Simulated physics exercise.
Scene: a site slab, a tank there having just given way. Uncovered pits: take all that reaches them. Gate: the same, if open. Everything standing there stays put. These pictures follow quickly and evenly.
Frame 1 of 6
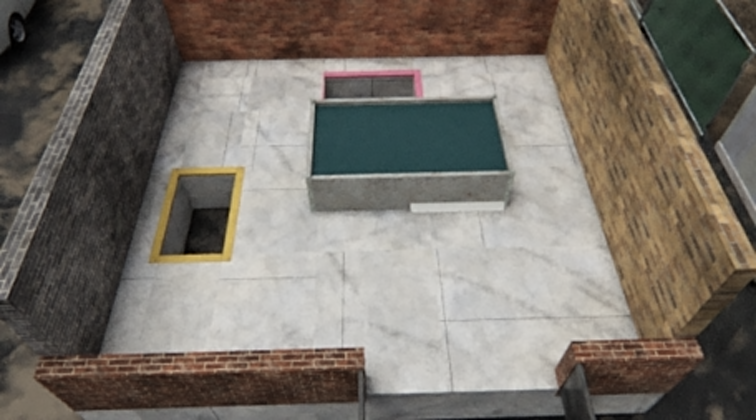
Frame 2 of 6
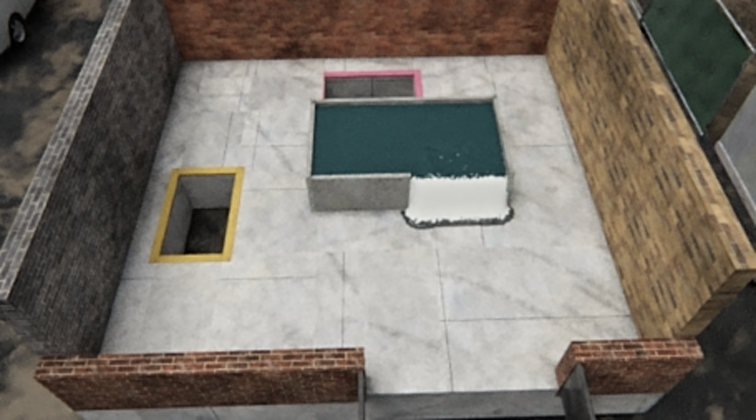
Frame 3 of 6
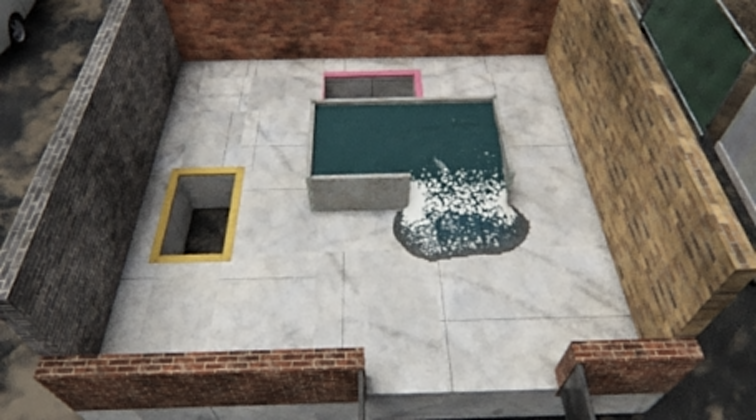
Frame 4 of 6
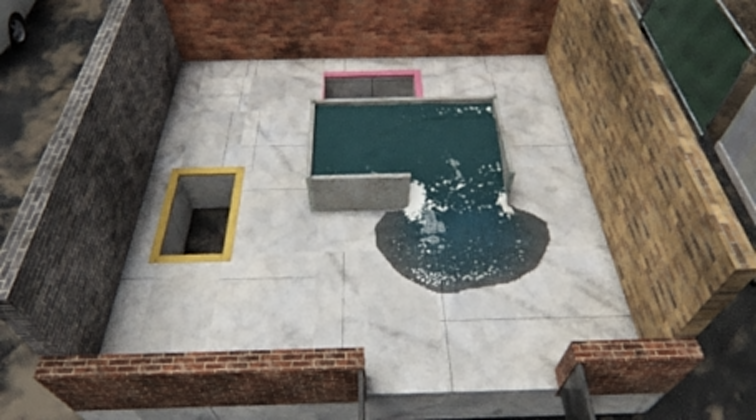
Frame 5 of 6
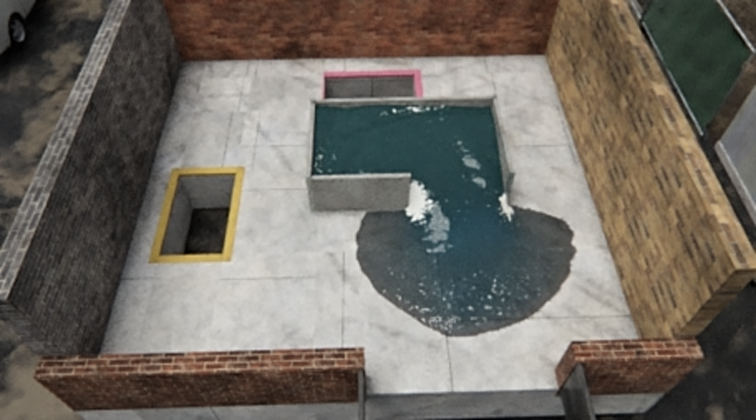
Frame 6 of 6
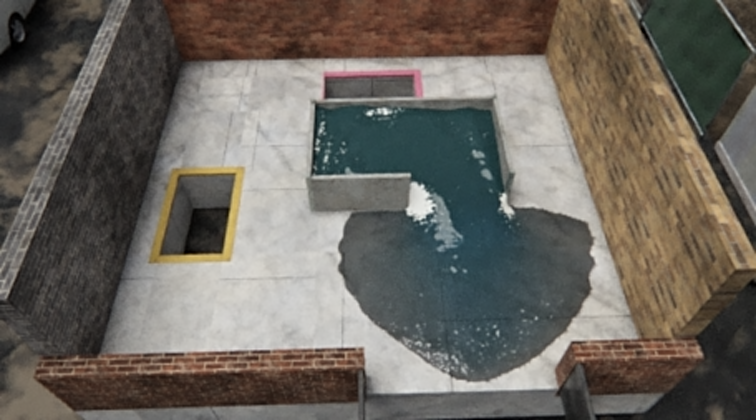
At first, dark green water sits still in a low concrete tank on a pale slab, between brick walls and two rimmed pits. Then the right part of its near side opens and water pours out in white foam, spreading across the slab in a widening dark pool toward the gap in the front wall.
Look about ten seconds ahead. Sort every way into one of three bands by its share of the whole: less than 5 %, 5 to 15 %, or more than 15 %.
Bands: The gate - more than 15 %; the pink pit - less than 5 %; the yellow pit - less than 5 %.
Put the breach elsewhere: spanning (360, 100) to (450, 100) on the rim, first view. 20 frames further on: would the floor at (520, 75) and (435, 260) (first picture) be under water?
Point one waterlogged, point two not reached.
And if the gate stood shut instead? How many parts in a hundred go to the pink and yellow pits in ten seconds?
I'd estimate pink at around 10 percent and yellow at around 25 percent.
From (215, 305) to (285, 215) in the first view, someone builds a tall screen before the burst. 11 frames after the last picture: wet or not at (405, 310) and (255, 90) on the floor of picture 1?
Going in order, I'd say drenched and kept out of it.
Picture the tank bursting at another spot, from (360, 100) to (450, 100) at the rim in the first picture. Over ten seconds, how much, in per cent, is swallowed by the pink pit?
I'd estimate the pink pit takes around 70 percent.
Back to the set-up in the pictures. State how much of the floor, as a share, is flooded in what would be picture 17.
I'd estimate some 25 per cent.
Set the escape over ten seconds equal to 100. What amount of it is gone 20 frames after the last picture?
That comes to 50 per cent, as I work it out.
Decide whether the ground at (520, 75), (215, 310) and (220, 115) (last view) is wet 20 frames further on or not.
Taking them in the order given: Spared, then swamped, then spared.
A moment on, water covers 25 % of the floor; the gate 6 %, the pink pit 0 %, the yellow pit 0 %.
Next, water covers 25 % of the floor; the gate 16 %, the pink pit 0 %, the yellow pit 0 %.
Then, water covers 35 % of the floor; the gate 30 %, the pink pit 0 %, the yellow pit 0 %.
Later, water covers 50 % of the floor; the gate 47 %, the pink pit 0 %, the yellow pit 0 %.
In the end, water covers 55 % of the floor; the gate 59 %, the pink pit 2 %, the yellow pit 2 %.
